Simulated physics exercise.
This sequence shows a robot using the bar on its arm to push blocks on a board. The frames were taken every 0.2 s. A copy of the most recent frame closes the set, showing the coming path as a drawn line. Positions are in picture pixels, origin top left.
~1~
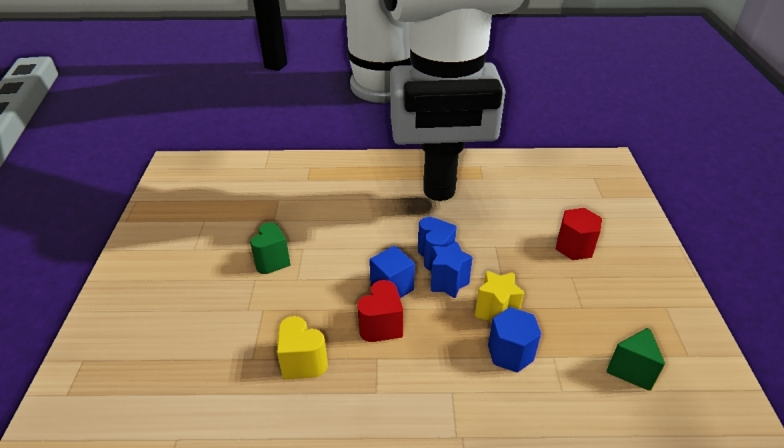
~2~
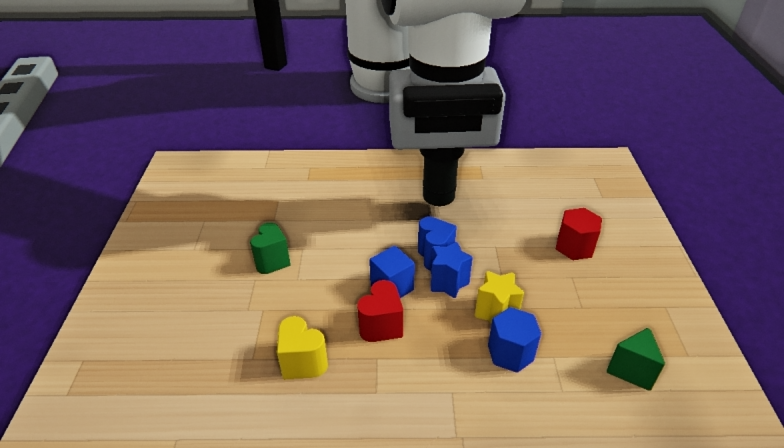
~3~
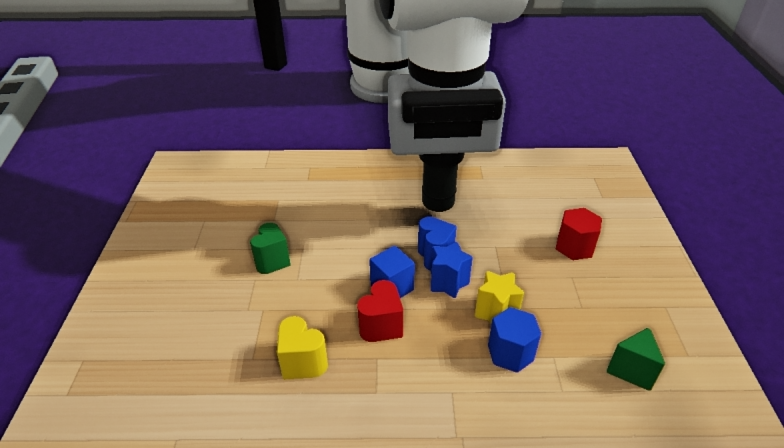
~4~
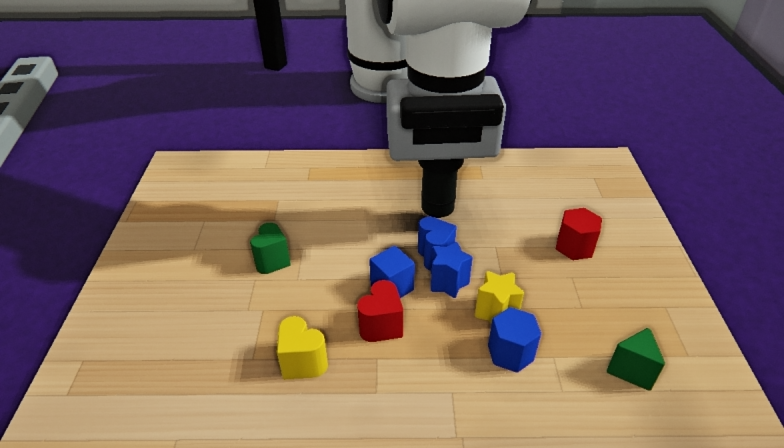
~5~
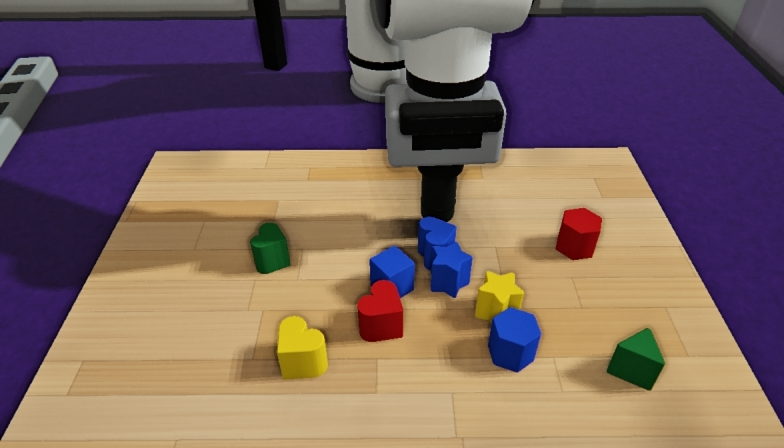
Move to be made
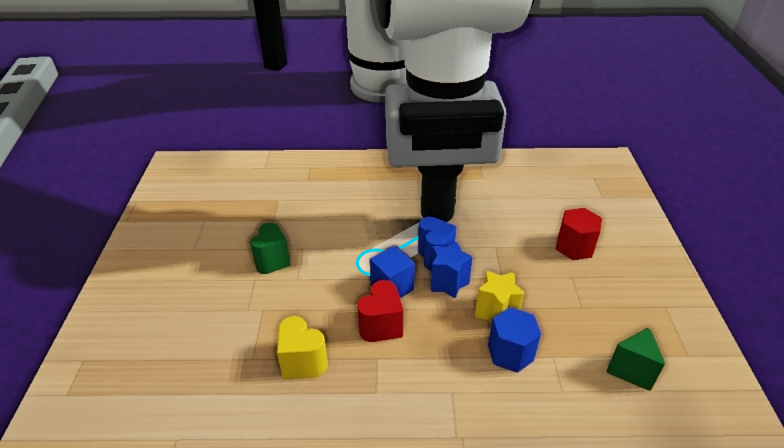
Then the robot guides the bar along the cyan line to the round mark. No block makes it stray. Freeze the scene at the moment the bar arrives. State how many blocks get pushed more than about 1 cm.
The answer will be one.
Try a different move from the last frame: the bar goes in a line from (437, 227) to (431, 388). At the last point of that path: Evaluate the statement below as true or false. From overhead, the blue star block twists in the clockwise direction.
False.
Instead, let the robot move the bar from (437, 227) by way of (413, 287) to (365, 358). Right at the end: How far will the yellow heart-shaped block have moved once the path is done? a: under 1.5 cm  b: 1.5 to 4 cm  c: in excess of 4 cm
(a)
Path on the board, straight from (437, 227) to (375, 262).
On the path given first. Halfway along, bar at (406, 232); blue heart-shaped block at (427, 237), turned 50° anticlockwise; blue star block at (452, 258), turned 15° anticlockwise.
At the end, bar at (374, 249); blue square piece in place; blue heart-shaped block at (425, 238), turned 65° anticlockwise; blue star block at (452, 258), turned 15° anticlockwise.
